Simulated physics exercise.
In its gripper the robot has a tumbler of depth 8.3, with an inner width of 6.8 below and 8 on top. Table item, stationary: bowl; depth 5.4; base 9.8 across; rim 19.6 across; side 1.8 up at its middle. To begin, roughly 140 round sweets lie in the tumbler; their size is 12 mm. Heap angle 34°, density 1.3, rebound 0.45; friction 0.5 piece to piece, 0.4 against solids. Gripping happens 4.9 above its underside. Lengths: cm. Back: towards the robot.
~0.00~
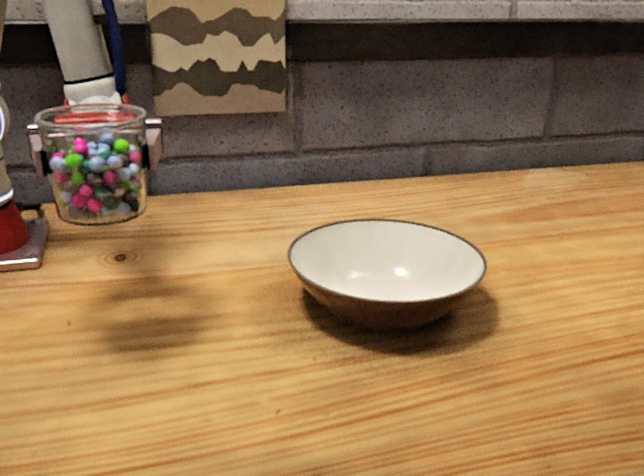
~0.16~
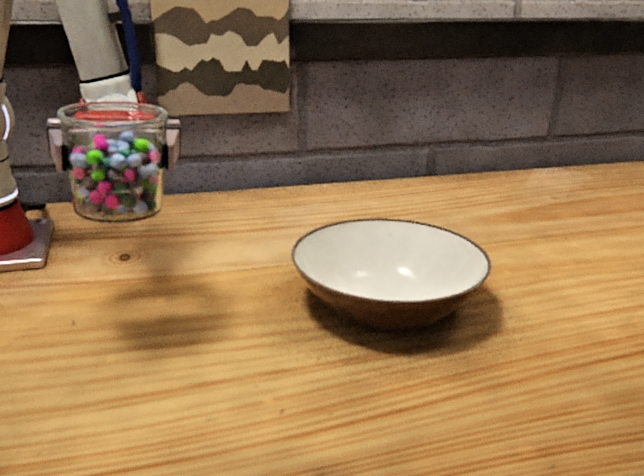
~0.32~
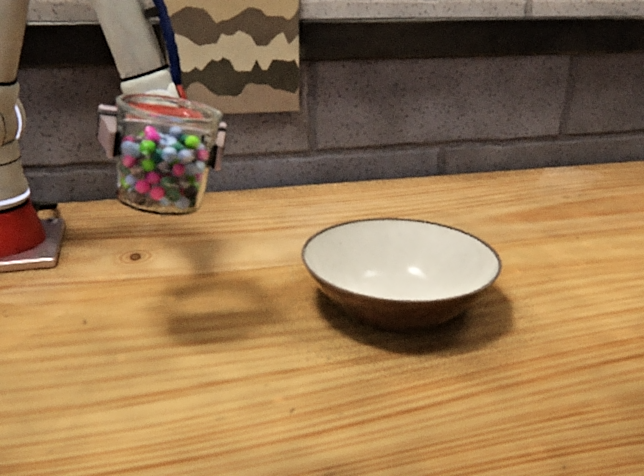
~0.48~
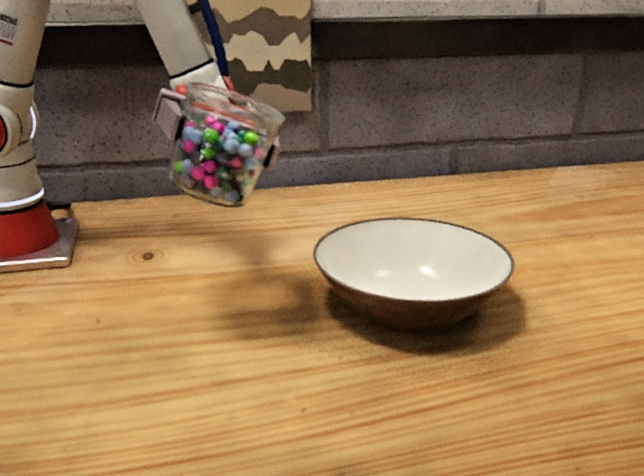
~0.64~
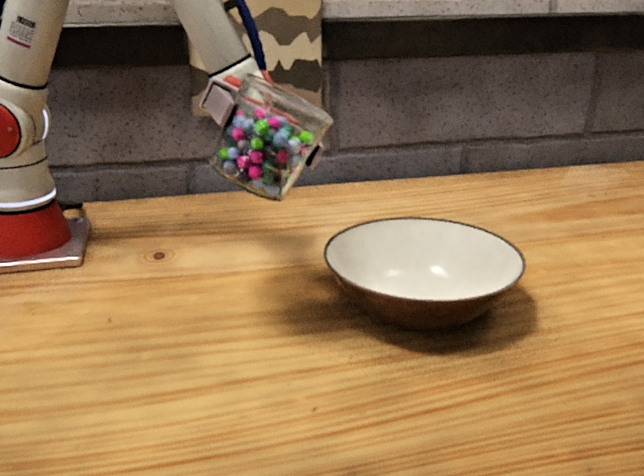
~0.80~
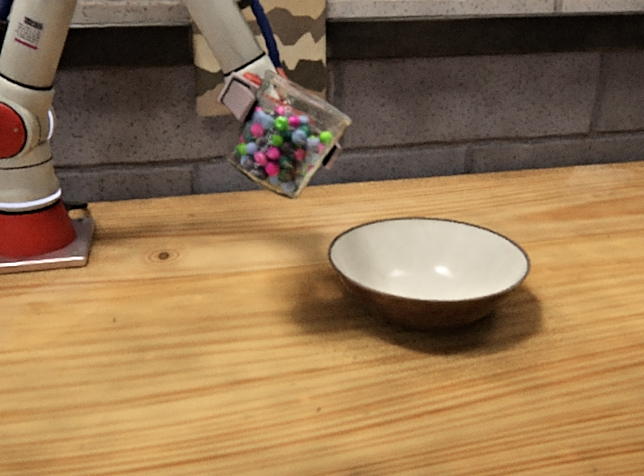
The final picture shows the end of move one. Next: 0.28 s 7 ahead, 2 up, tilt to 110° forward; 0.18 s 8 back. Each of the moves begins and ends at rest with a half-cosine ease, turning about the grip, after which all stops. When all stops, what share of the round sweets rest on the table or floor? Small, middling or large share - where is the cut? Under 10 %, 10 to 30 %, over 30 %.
Small.
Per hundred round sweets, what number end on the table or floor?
Estimate: Near 5 %.
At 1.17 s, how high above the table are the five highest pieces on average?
About 18 cm above the table.
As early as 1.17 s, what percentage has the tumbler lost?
My estimate is roughly 50 % gone.
After 0.98 s, tilted 89° forward, highest piece 24 above the table; 136 in the tumbler.
After 1.17 s, tilted 110° forward, highest piece 19 above the table; 66 in the tumbler, 24 in the bowl, 46 in flight or on a rim.
After 1.46 s, tilted 110° forward, highest piece 5 above the table; 131 in the bowl, 3 on the table or floor, 2 in flight or on a rim.
After 2.51 s, tilted 110° forward, highest piece 3 above the table; 131 in the bowl, 5 on the table or floor.
In the end, 131 in the bowl, 5 on the table or floor. That is 4 % on the table or floor.
